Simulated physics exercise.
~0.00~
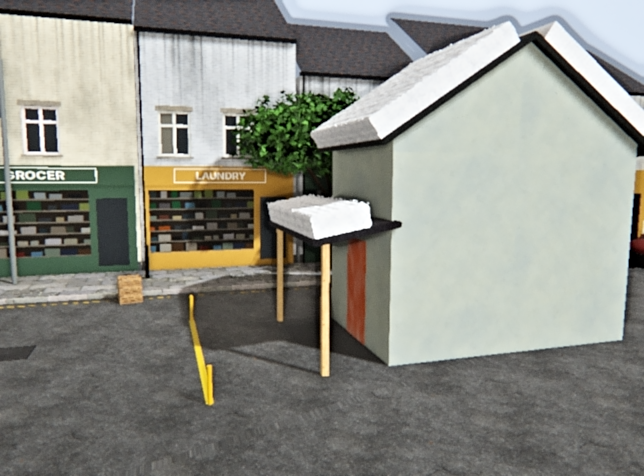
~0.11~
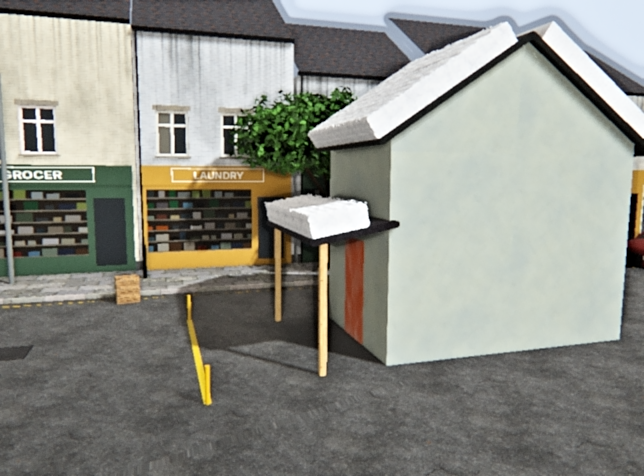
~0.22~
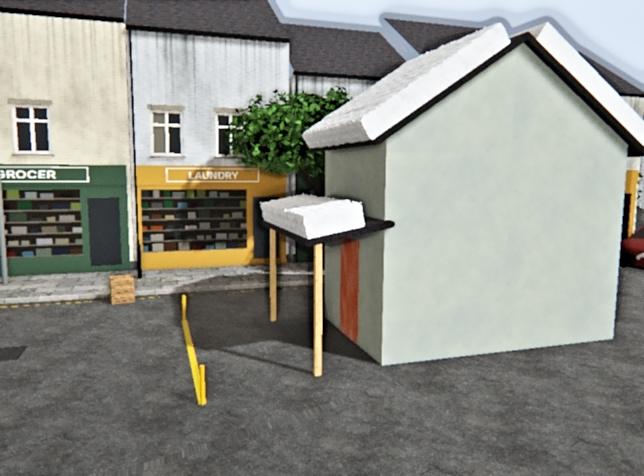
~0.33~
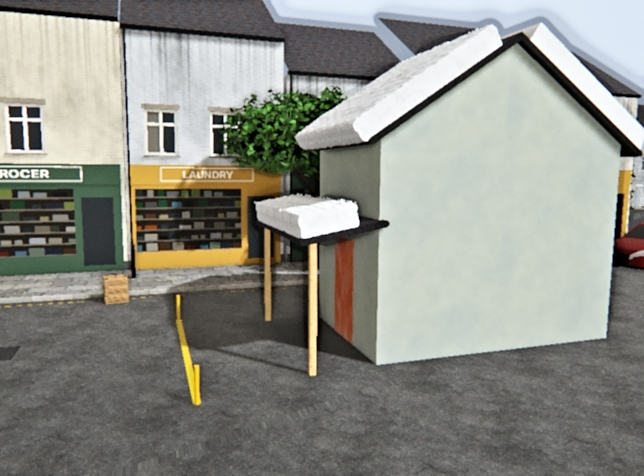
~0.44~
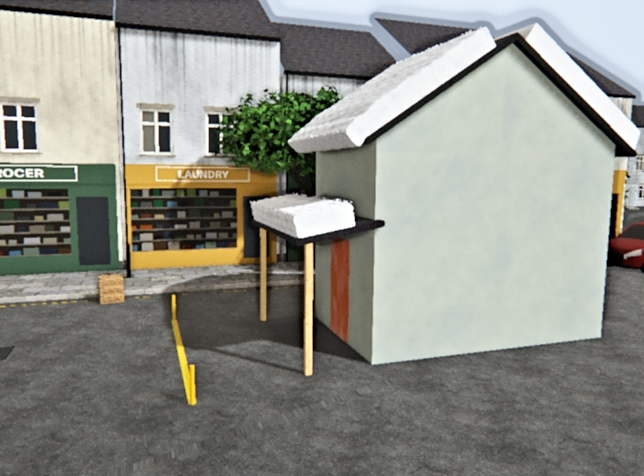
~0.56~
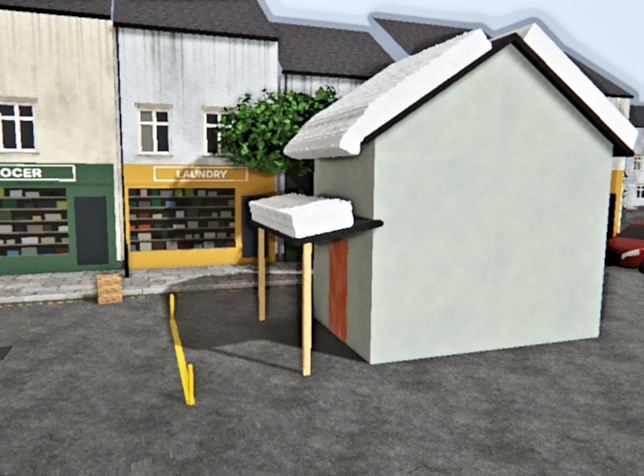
The footage shows a pale green building with snow on its steep roof and lower canopy, facing shops across a street; as the view drifts slightly right, the upper roof's left snow slab creeps down over the eave and begins cracking.
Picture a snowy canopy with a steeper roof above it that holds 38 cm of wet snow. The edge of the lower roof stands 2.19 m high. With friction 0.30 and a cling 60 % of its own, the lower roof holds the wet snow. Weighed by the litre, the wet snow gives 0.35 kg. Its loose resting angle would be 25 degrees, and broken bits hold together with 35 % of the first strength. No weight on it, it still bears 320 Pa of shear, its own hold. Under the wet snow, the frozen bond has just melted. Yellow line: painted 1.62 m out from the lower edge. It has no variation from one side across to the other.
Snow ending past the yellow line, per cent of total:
49 %.
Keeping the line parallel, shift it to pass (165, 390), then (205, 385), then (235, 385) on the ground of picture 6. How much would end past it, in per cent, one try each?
In order, some 45, 55 and 65 percent would end past it.
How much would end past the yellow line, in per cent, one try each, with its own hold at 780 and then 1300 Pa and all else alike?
It'd be some 40 percent the first time and some 30 percent the second.
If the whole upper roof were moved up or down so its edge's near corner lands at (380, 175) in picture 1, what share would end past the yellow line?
Roughly 45 %.
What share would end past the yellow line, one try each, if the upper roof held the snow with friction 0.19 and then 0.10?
One try each gives 50 % and then 50 %.
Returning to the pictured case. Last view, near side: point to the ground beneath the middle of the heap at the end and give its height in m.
The heap centres close to (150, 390) and stands about 0.3 m tall.
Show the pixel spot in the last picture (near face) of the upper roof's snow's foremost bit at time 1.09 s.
Around (306, 206).
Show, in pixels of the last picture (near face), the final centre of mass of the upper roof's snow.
Somewhere near (158, 358).
After 1.09 s, none is below the lower edge and 0 % is past the line.
After 1.73 s, 10 % is below the lower edge and 0 % is past the line.
After 2.36 s, 52 % is below the lower edge and 10 % is past the line.
After 3.00 s, 78 % is below the lower edge and 46 % is past the line.
After 4.40 s, 78 % is below the lower edge and 49 % is past the line.
